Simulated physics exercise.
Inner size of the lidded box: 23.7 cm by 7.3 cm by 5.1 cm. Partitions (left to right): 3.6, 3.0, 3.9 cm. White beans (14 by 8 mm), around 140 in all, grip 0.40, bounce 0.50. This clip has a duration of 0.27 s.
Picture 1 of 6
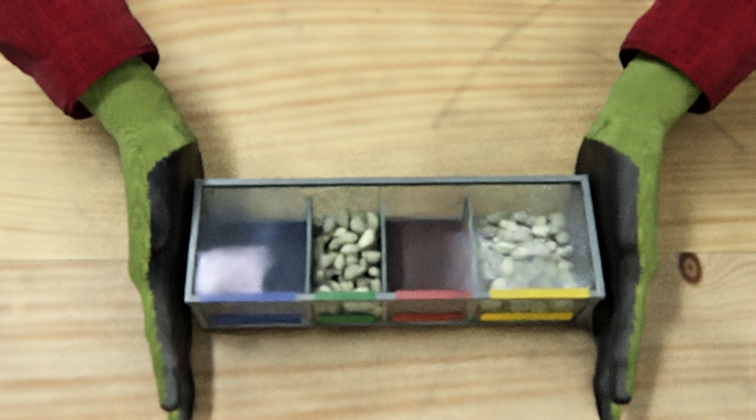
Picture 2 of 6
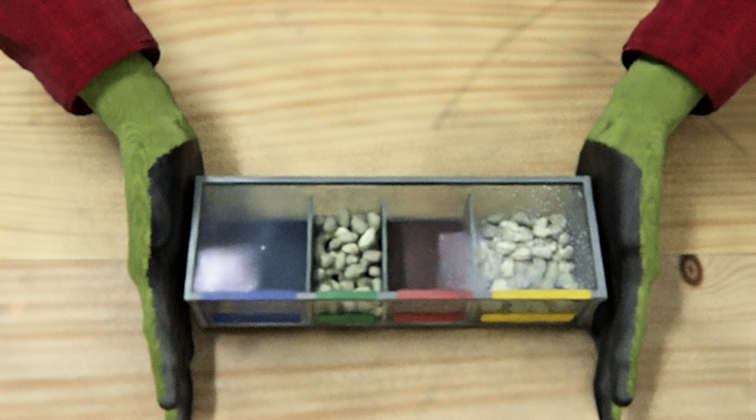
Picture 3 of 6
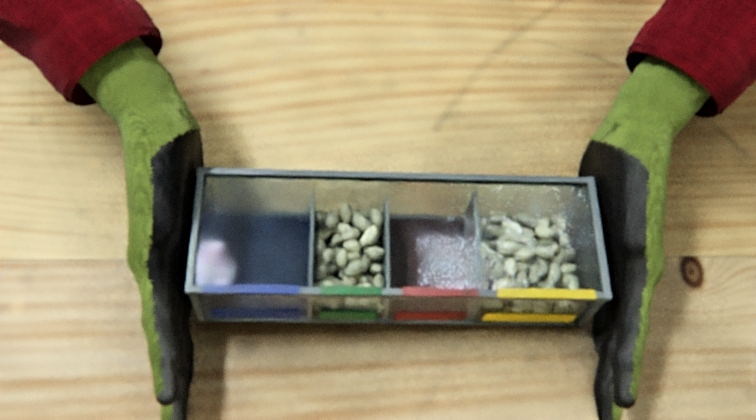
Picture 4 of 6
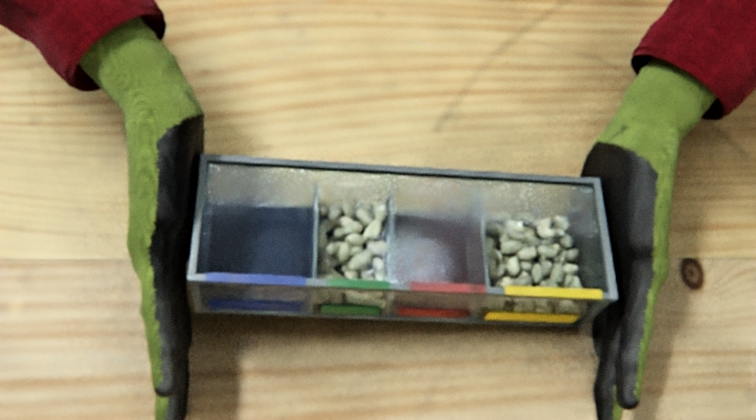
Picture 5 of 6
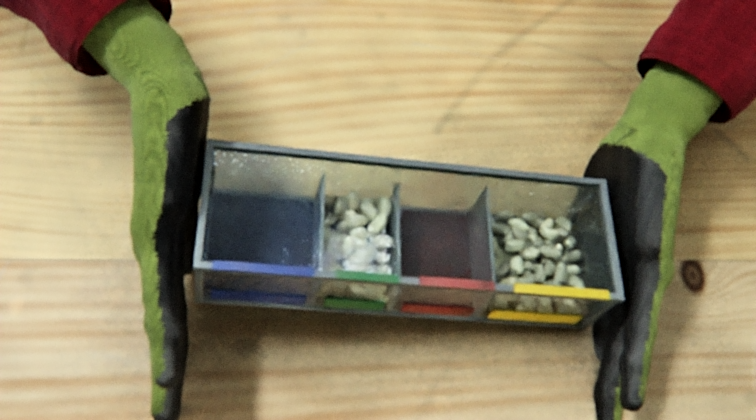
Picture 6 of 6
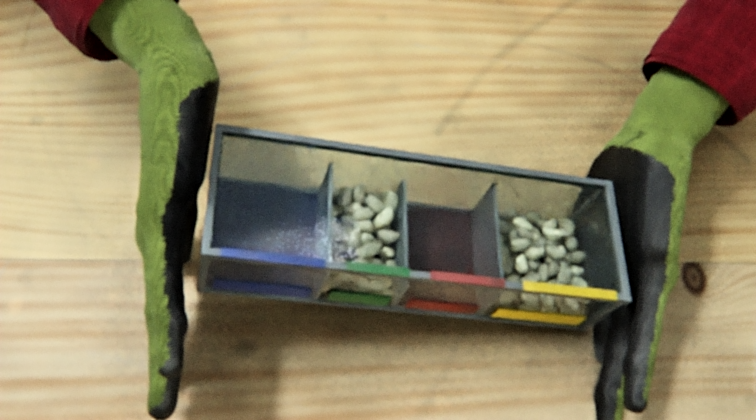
The video shows two green hands with black palms holding a clear-lidded, four-compartment box, with white beans in the green and yellow sections, as the box gradually tilts, its left end rising while the beans stay in their sections.
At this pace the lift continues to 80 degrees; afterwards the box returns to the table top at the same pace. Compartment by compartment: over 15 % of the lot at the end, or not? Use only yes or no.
Red compartment: No; blue compartment: No; green compartment: Yes; yellow compartment: Yes.
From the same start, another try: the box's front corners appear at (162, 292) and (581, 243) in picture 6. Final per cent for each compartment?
Per cent by compartment: Red 0, blue 10, green 40, yellow 50.
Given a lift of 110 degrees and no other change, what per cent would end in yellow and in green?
Shares: Yellow 90 and green 0, per cent.
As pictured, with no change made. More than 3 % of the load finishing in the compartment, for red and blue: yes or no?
Red: True, blue: False.
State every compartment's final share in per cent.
Per cent by colour - red 10, blue 0, green 30, yellow 60.
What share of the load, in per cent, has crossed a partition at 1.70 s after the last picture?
Approx. 15 in a hundred.
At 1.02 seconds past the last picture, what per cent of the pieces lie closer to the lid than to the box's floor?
Around 20 %.
Then, 1.02 s after the last picture, tilt 80 degrees; red 5 %, green 40 %, yellow 55 %.
Then, 1.70 s after the last picture, tilt 35 degrees; red 10 %, green 30 %, yellow 60 %.
Then, 2.42 s after the last picture, tilt 0 degrees; red 10 %, green 30 %, yellow 60 %.
In the end, red 10 %, blue 0 %, green 30 %, yellow 60 %.
